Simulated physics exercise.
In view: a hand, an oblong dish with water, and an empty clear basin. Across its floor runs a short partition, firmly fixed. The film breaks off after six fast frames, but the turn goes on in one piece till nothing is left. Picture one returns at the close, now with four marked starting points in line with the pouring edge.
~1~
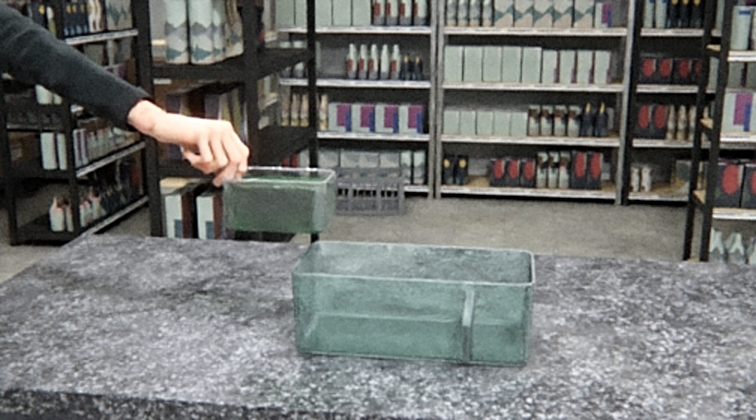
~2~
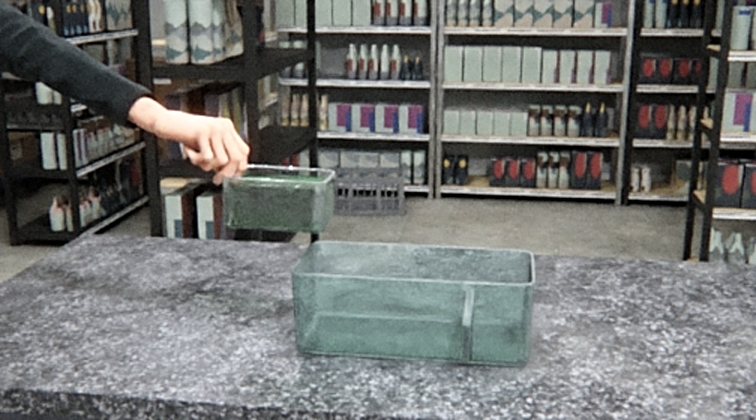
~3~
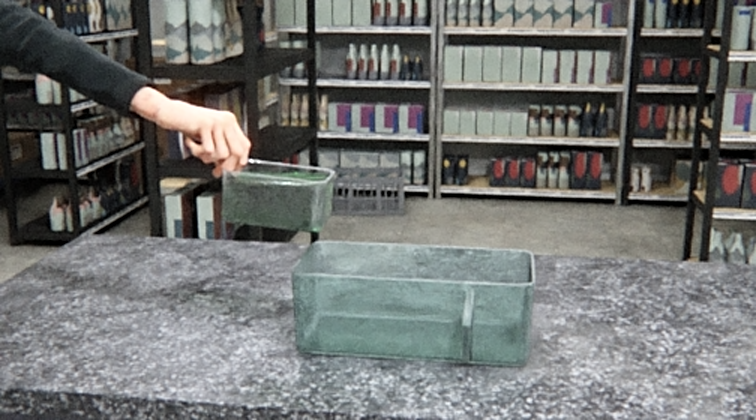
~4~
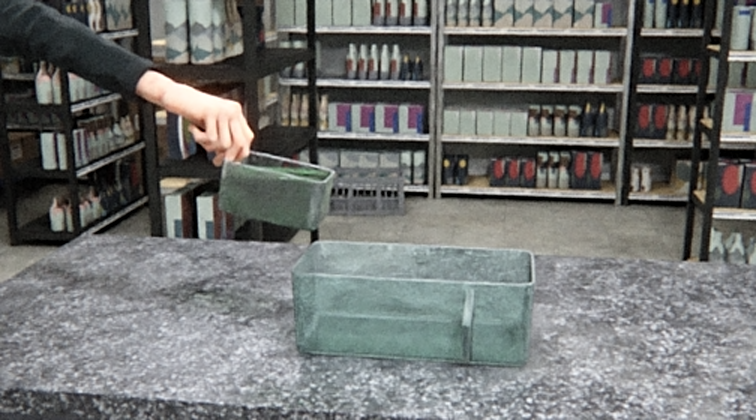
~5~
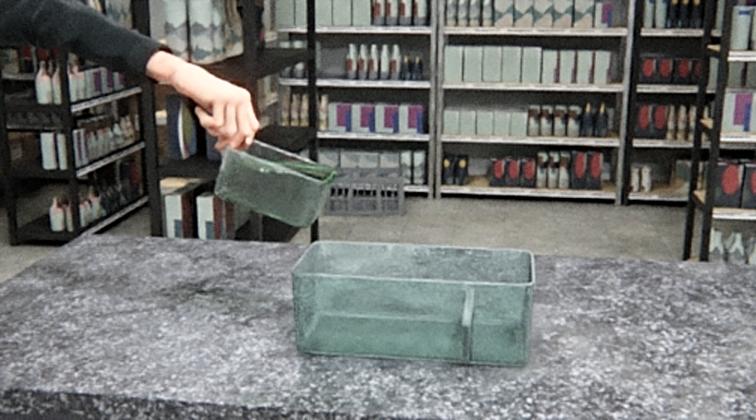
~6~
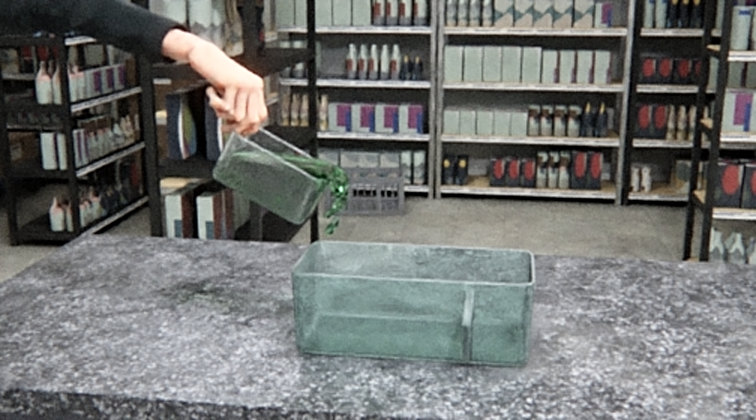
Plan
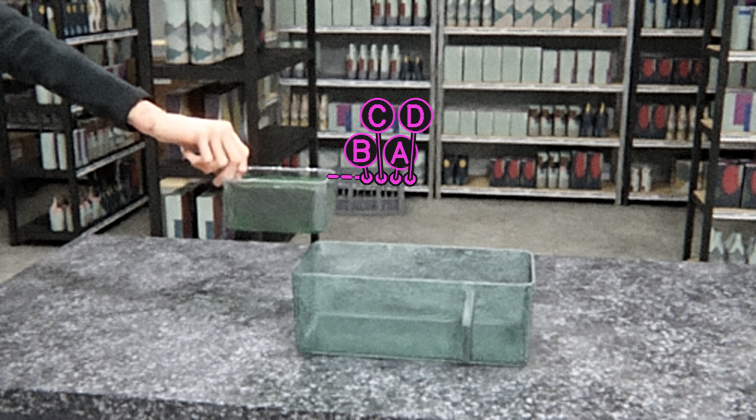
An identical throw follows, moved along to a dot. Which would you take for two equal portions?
A works best here.
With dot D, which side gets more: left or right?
More ends on the right.
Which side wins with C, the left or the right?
More ends on the left.
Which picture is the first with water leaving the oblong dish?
In picture 5.
On the marked copy, A at (395, 178); B at (366, 177); C at (381, 178); D at (410, 179).
If A is chosen, about 50 % ends left of the wall and 49 % right of it.
If B is chosen, about 97 % ends left of the wall and 2 % right of it.
If C is chosen, about 80 % ends left of the wall and 19 % right of it.
If D is chosen, about 30 % ends left of the wall and 69 % right of it.
